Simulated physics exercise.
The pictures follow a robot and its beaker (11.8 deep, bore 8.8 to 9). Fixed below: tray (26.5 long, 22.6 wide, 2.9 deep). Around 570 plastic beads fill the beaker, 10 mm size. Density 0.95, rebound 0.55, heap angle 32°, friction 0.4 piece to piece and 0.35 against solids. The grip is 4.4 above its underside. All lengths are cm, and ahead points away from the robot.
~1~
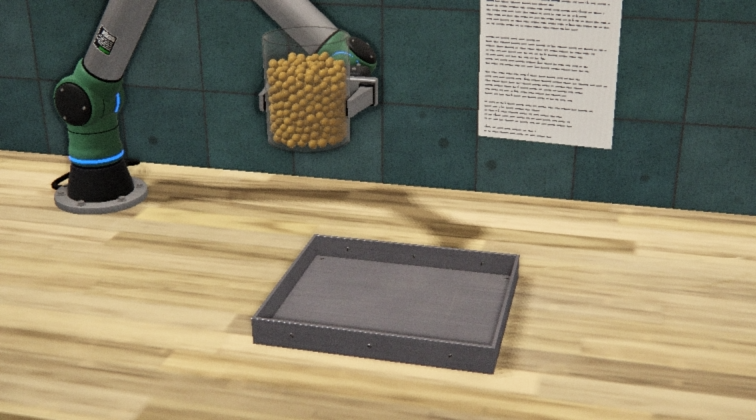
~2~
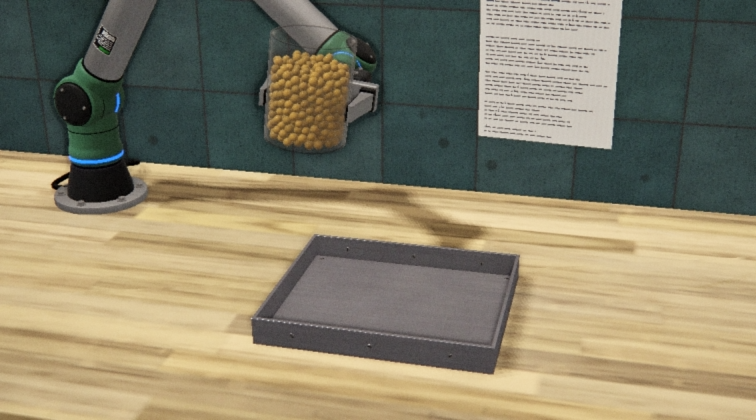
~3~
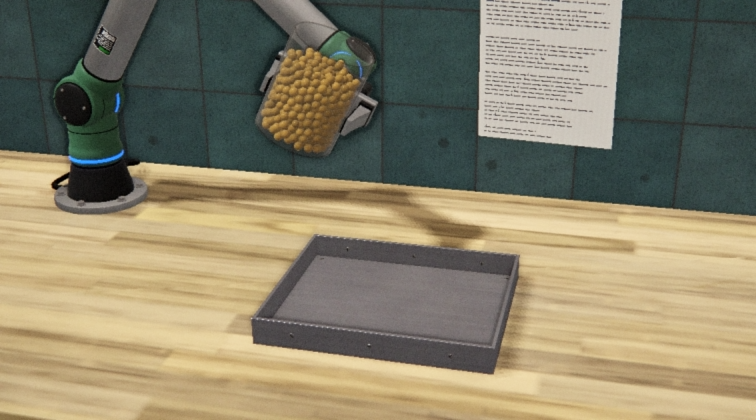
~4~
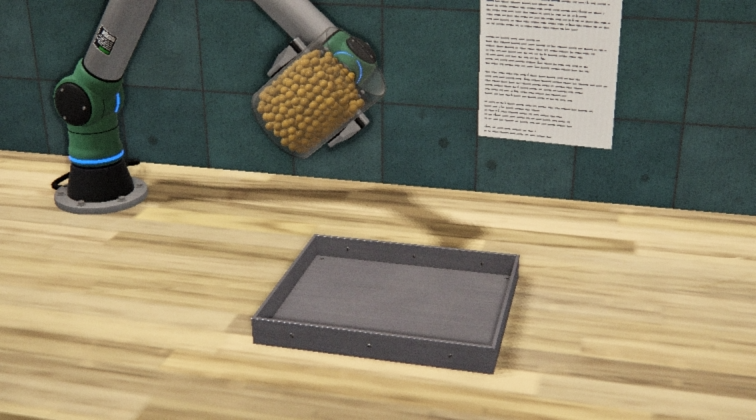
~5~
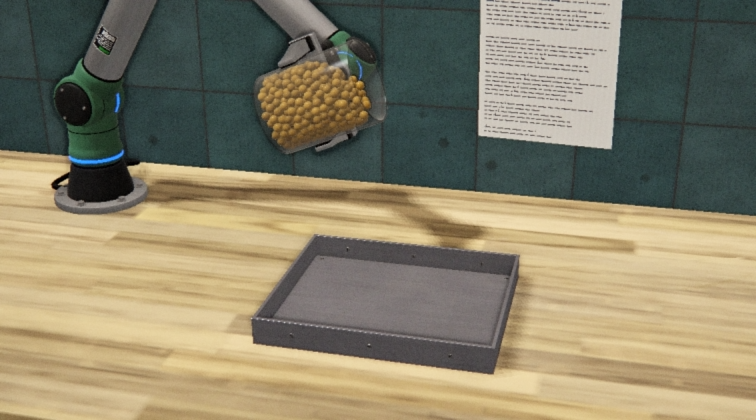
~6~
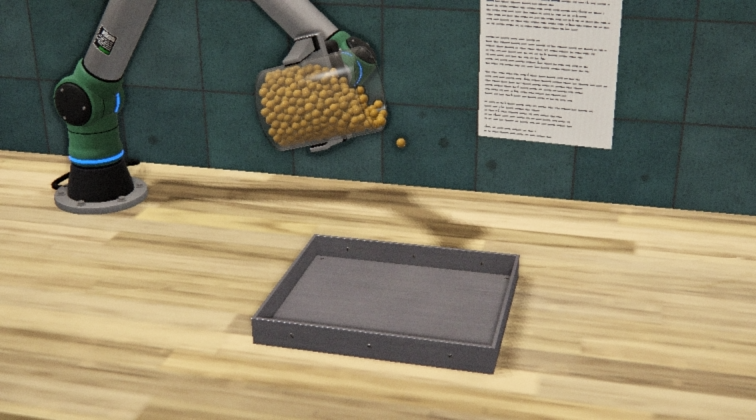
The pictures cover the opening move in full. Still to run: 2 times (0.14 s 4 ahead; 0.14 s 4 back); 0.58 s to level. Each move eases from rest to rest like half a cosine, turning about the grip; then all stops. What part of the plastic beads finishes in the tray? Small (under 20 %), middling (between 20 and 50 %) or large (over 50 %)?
Answer: Middling; between 20 and 50 % of the plastic beads finish in the tray.
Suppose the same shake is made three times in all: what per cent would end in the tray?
It would be near 40 per cent.
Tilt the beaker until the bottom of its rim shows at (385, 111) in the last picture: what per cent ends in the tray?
Some 10 per cent.
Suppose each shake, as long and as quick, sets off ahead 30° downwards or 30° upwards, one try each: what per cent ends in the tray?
About 20 and 40 per cent.
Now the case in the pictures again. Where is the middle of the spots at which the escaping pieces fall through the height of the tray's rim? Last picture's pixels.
Around (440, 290).
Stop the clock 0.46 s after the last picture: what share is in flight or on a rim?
Some 4 per cent.
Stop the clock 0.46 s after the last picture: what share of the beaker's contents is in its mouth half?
About 50 per cent.
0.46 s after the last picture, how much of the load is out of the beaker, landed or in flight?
Near 20 per cent so far.
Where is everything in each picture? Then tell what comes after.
The first picture shows the beaker middle at (308, 90), level; upper third of the load around (307, 77), from x 270 to 345, top at y 55; 570 in the beaker.
The second picture shows the beaker middle at (309, 90), tilted 7° forward; upper third of the load around (307, 77), from x 270 to 345, top at y 55.
The third picture shows the beaker middle at (313, 92), tilted 26° forward; upper third of the load around (310, 80), from x 265 to 355, top at y 50.
The fourth picture shows the beaker middle at (317, 95), tilted 48° forward; upper third of the load around (313, 81), from x 260 to 360, top at y 55.
The fifth picture shows the beaker middle at (320, 99), tilted 67° forward; upper third of the load around (308, 85), from x 265 to 365, top at y 65.
The sixth picture shows the beaker middle at (320, 100), tilted 74° forward; upper third of the load around (304, 87), from x 265 to 400, top at y 70; 569 in the beaker, 1 in flight or on a rim.
Then, 0.46 s on, tilted 74° forward, highest piece 27 above the table; 467 in the beaker, 81 in the tray, 1 on the table or floor, 21 in flight or on a rim.
Then, 0.91 s on, tilted 25° forward, highest piece 30 above the table; 377 in the beaker, 178 in the tray, 14 on the table or floor, 1 in flight or on a rim.
Then, 1.34 s on, level, highest piece 30 above the table; 377 in the beaker, 179 in the tray, 14 on the table or floor.
Then, 2.39 s on, level, highest piece 30 above the table; 377 in the beaker, 179 in the tray, 14 on the table or floor.
In the end, 377 in the beaker, 179 in the tray, 14 on the table or floor. That is 31 % in the tray.
